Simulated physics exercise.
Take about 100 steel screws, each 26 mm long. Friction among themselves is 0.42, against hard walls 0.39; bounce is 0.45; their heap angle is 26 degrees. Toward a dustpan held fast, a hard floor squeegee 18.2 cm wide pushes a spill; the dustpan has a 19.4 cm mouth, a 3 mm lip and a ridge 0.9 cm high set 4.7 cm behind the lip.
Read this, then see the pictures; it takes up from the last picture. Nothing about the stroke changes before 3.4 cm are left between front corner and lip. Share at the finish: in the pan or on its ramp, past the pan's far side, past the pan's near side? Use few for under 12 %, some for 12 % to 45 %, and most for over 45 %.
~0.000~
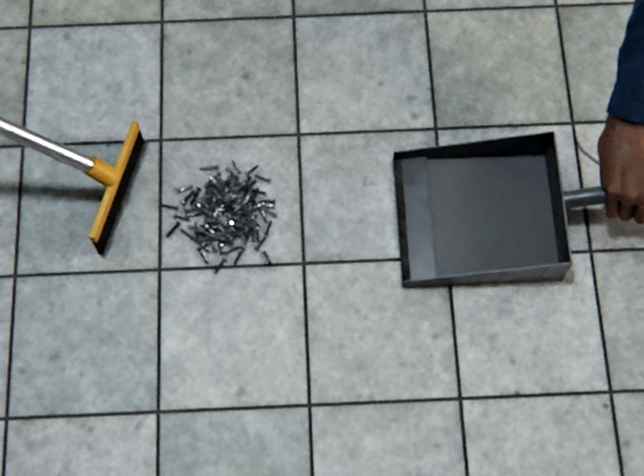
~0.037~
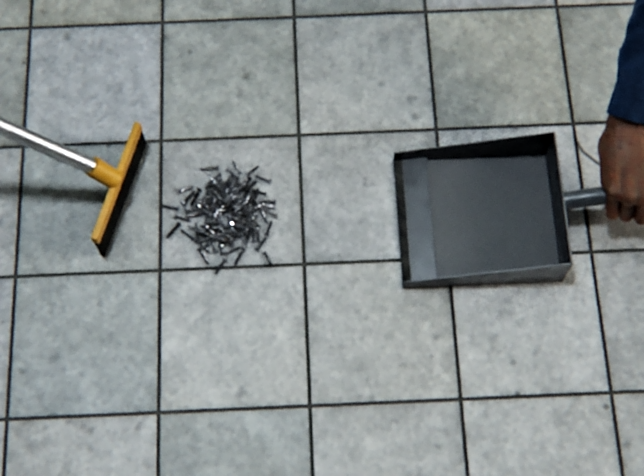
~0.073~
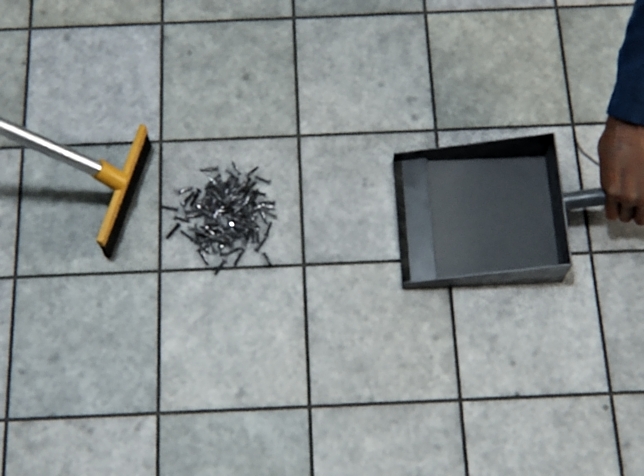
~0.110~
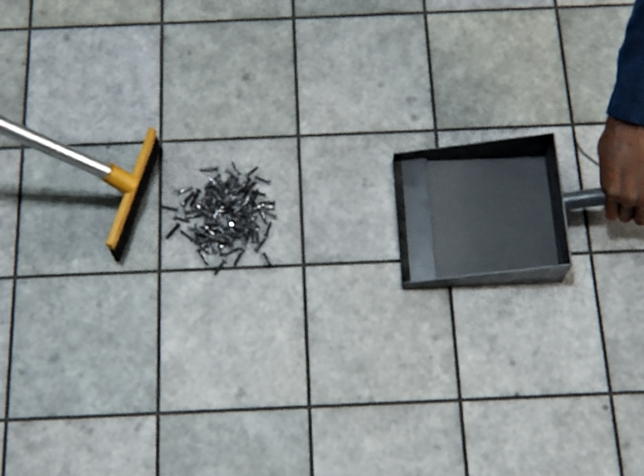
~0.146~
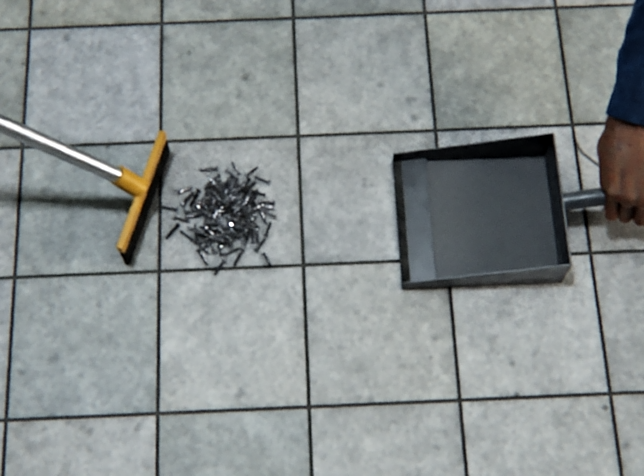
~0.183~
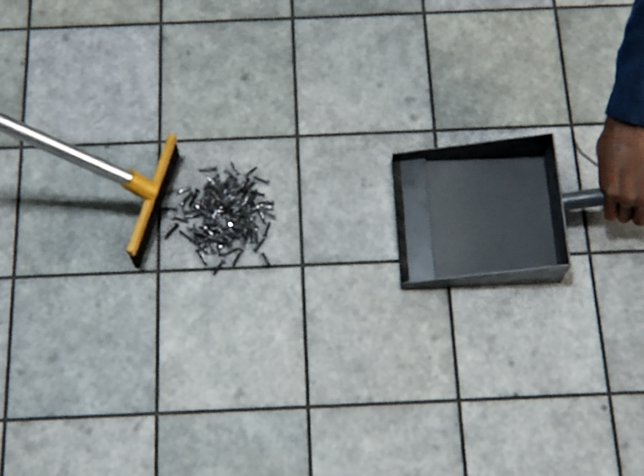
Pan: Few, far side: Few, near side: Some.
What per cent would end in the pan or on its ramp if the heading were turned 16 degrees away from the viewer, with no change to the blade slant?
About 0 percent would end up there.
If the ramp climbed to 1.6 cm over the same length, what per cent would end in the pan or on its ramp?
10 %.
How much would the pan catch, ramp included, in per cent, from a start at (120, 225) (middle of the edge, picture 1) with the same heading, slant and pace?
The pan and its ramp would take some 5 per cent.
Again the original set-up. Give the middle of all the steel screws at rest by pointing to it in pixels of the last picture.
Approximately (380, 257) in the last view.
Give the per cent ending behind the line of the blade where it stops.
Close to 10 percent.
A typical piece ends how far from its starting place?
I'd put it near 22 cm.
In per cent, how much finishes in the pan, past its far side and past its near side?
Pan 5; far side 5; near side 20.
After 0.51 s, middle of the blade 20 cm from the lip; 0 % over the lip, far side 0 %, near side 0 %.
After 0.73 s, middle of the blade 12 cm from the lip; 0 % over the lip, far side 5 %, near side 10 %.
Then, at 1.06 s, middle of the blade 6 cm from the lip; 5 % over the lip, far side 5 %, near side 20 %.
At rest (2.1 s), pan 5 %, far side 5 %, near side 20 %, in front of the lip or behind the blade 70 %.
